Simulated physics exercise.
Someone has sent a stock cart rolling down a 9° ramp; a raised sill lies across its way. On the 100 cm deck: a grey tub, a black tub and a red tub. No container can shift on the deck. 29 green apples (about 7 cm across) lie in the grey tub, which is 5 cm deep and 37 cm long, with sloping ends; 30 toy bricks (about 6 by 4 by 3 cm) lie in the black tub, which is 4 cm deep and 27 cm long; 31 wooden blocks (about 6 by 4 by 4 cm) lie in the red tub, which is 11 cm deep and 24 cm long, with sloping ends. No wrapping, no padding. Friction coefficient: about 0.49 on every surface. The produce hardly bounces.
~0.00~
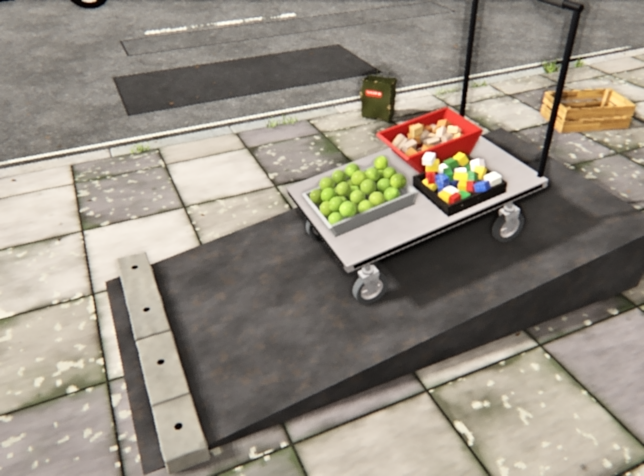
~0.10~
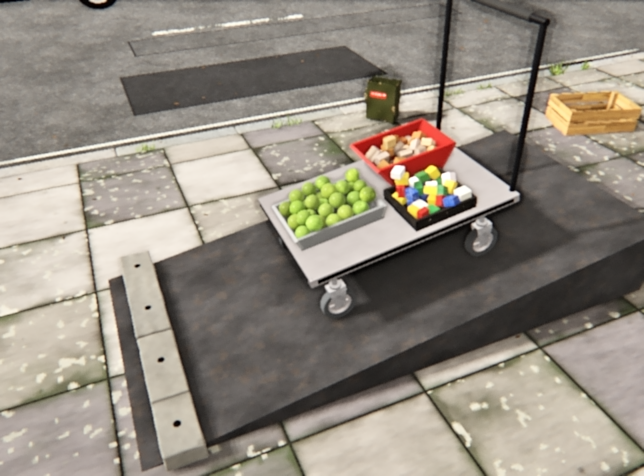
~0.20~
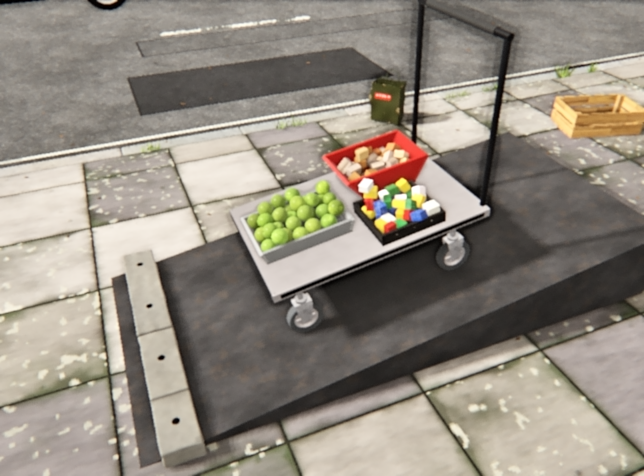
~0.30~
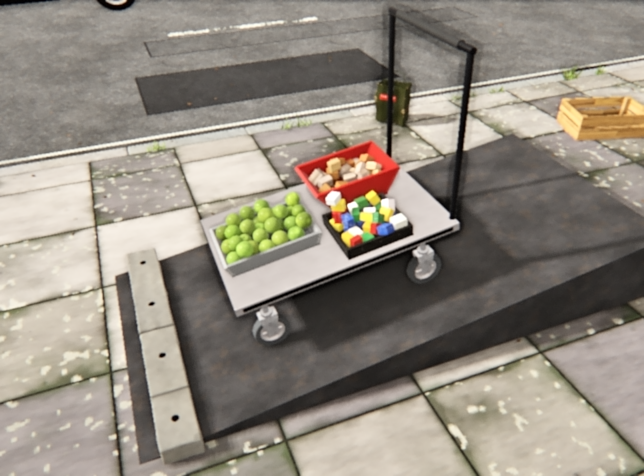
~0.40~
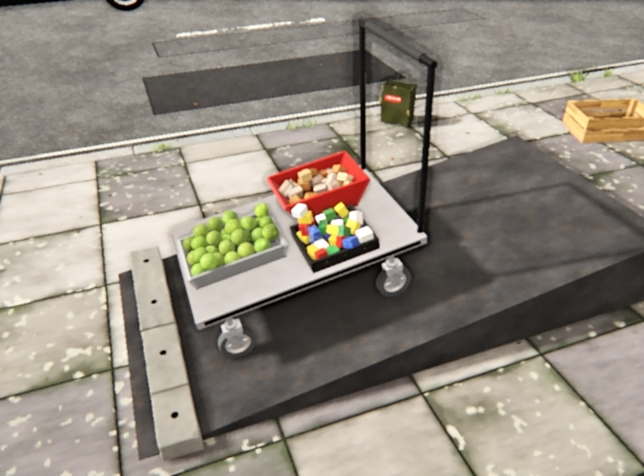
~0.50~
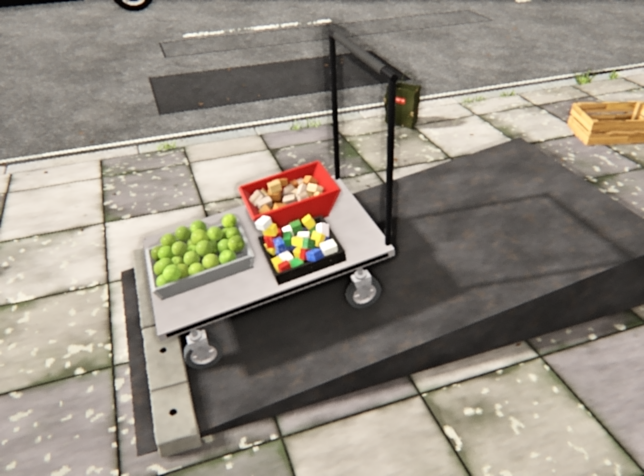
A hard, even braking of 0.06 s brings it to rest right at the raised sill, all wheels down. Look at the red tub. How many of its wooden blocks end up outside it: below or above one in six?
Less than a sixth of the wooden blocks leave the red tub.
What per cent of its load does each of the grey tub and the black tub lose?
About: Grey tub 30, black tub 40 per cent.
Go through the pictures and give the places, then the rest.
In the first frame (we follow the rim corner now nearest the camera), red tub (its farthest corner) at (447, 108); black tub at (450, 205); 79 cm still to roll; nothing out yet.
The second frame shows red tub at (423, 119); black tub at (418, 220); 63 cm still to roll.
The third frame shows red tub at (397, 130); black tub at (384, 235); 48 cm still to roll.
The fourth frame shows red tub at (371, 141); black tub at (350, 248); 32 cm still to roll.
The fifth frame shows red tub at (345, 152); black tub at (314, 262); 16 cm still to roll.
The sixth frame shows red tub at (318, 161); black tub at (278, 274); stopping; nothing out yet.
After 0.57 s, 0 of 29 out of the grey tub, 4 of 30 out of the black tub and 0 of 31 out of the red tub.
After 0.69 s, 4 of 29 out of the grey tub, 9 of 30 out of the black tub and 0 of 31 out of the red tub.
After 0.92 s, 8 of 29 out of the grey tub, 12 of 30 out of the black tub and 0 of 31 out of the red tub.
Outcome (at 1.43 s), 8 of 29 out of the grey tub, 12 of 30 out of the black tub and 0 of 31 out of the red tub. Asked share, 0 of 31, 0 per cent.
